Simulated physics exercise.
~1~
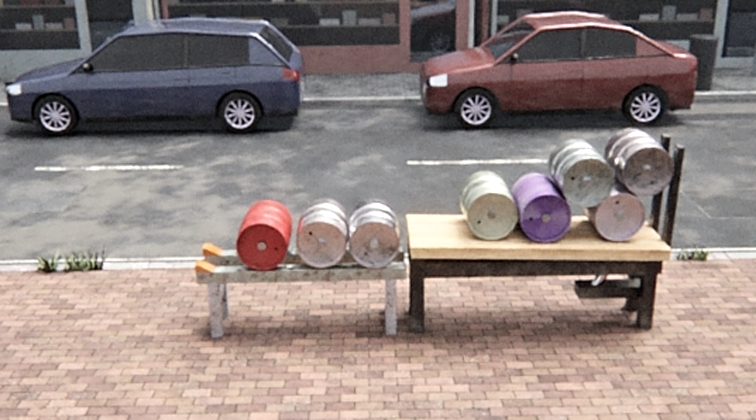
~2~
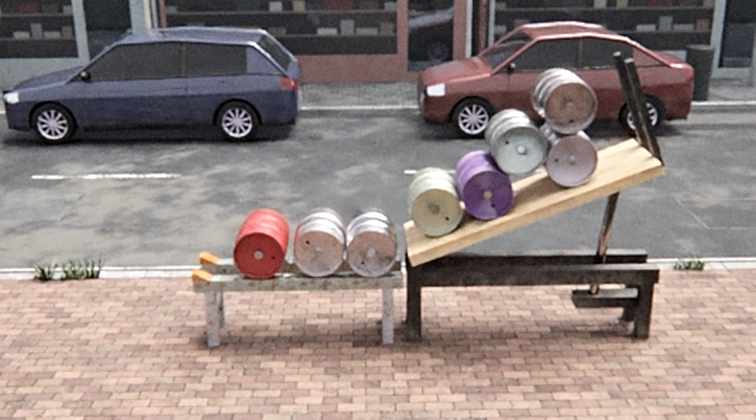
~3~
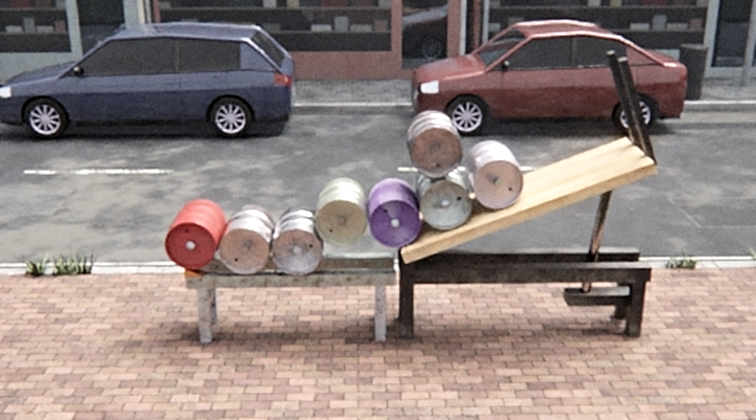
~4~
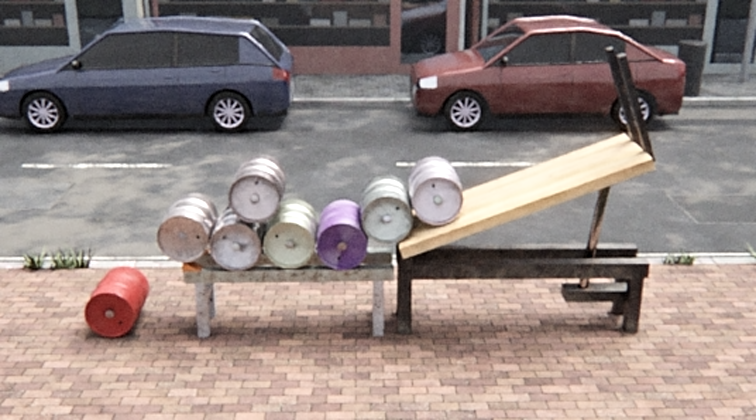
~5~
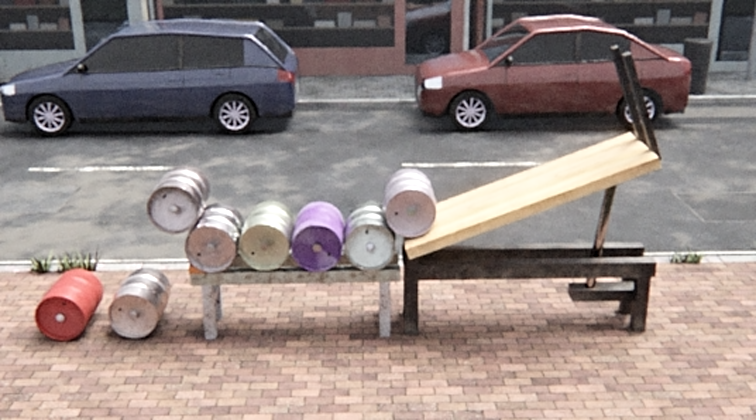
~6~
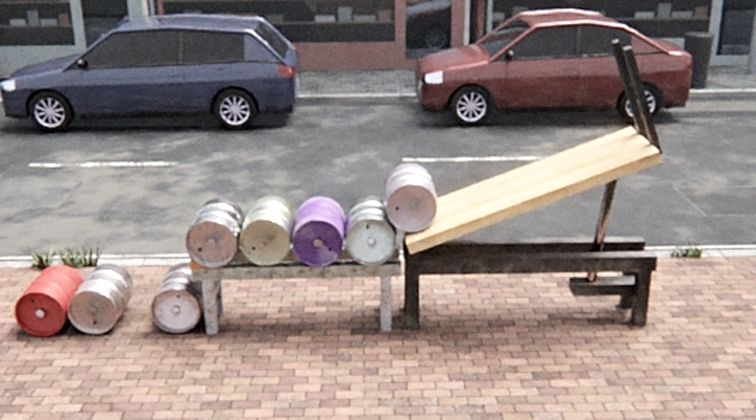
A wooden deck tilted up beside a low rack on a brick pavement, and the kegs on it rolled left, pushing the red one and two silver ones off the far end onto the ground, while the purple keg stayed on the rack.
